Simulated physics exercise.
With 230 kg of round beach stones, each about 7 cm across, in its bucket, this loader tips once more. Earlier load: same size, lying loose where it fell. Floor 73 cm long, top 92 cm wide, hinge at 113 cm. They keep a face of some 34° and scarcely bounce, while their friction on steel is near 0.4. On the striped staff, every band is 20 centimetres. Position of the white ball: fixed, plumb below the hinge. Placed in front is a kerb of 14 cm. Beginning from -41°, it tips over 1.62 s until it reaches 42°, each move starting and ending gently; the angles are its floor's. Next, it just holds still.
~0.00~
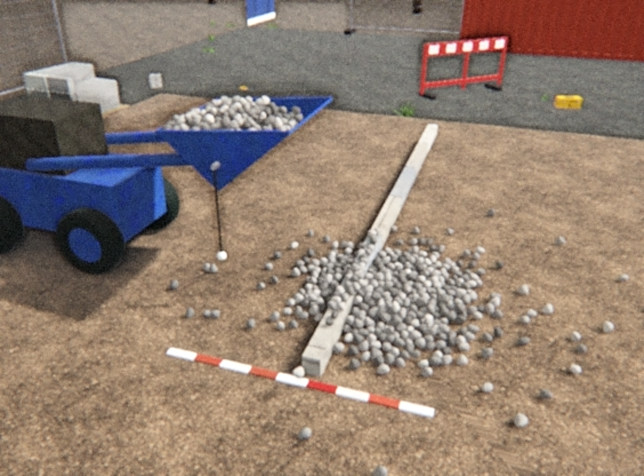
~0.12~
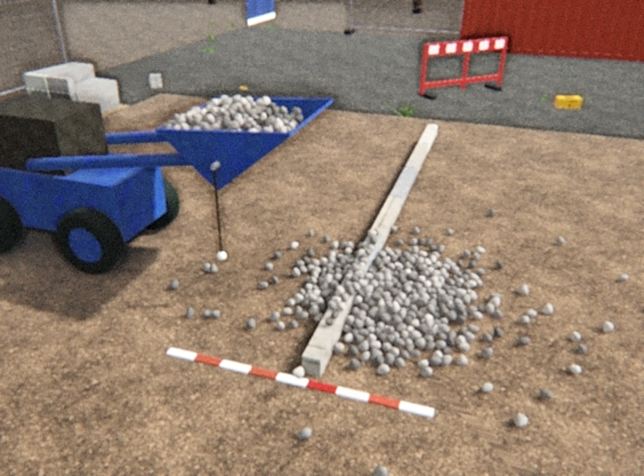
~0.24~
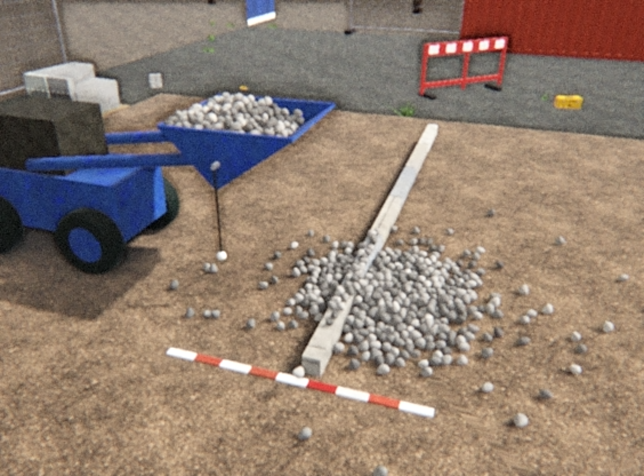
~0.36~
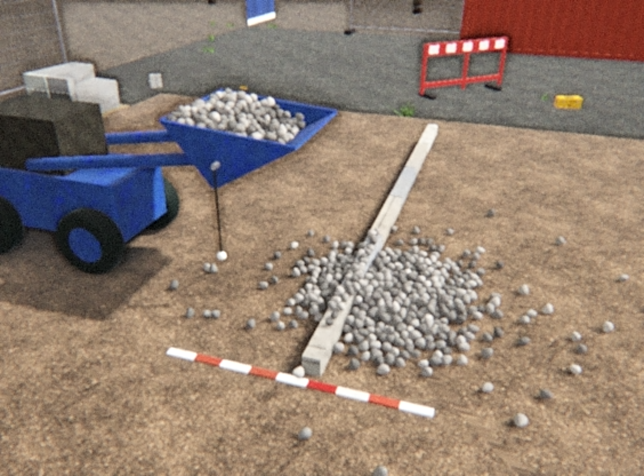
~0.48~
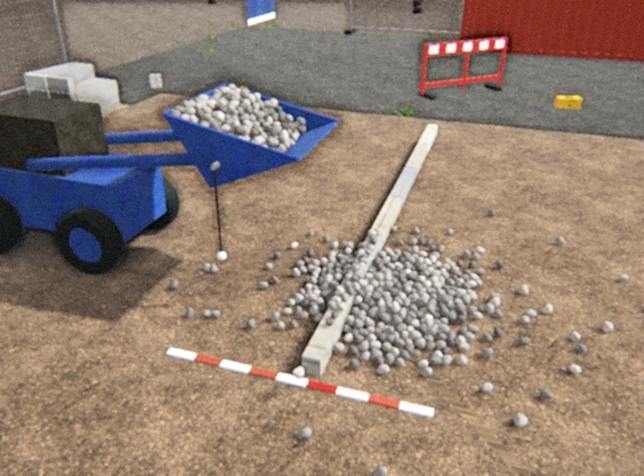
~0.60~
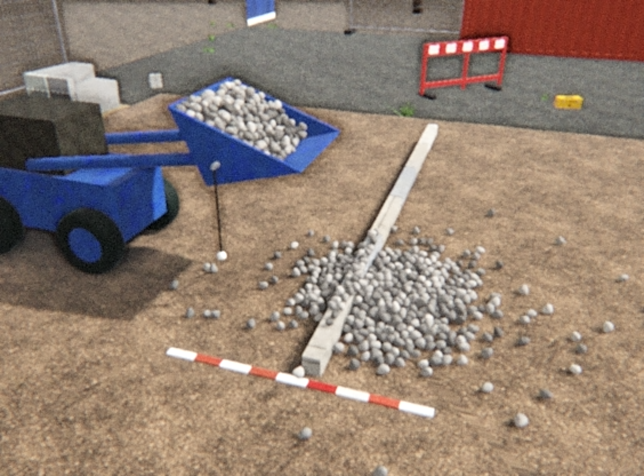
A blue loader with a raised bucket full of pale round stones stands at the left of a brown dirt yard, seen from above by a still camera. A long pale kerb crosses a loose heap of grey stones, with a red-and-white staff in front and a red barrier behind. The bucket slowly tilts its front edge downward, gradually faster, and its stones shift slightly while the heap lies still.
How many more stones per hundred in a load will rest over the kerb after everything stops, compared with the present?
I would say 17 per hundred.
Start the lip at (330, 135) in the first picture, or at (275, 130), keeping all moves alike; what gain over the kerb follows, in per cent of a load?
Near 75 in a hundred first, near 5 in a hundred second.
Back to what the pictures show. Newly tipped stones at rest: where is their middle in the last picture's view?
I'd say close to (327, 275).
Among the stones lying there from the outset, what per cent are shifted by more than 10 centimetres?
Near 10 per cent, I reckon.
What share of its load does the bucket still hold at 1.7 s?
About 15 percent.
After 1.2 s the floor is at 29°; in per cent of one load, 95 in the bucket, 30 on this side of the kerb, 76 over the kerb; the foremost stones are at (611, 315).
After 1.7 s the floor is at 42°; in per cent of one load, 16 in the bucket, 105 on this side of the kerb, 81 over the kerb; the foremost stones are at (611, 315).
After 2.1 s the floor is at 42°; in per cent of one load, 0 in the bucket, 111 on this side of the kerb, 90 over the kerb; the foremost stones are at (611, 315).
After 4.5 s the floor is at 42°; in per cent of one load, 0 in the bucket, 108 on this side of the kerb, 93 over the kerb; the foremost stones are at (611, 315). Net gain over the kerb, 17.
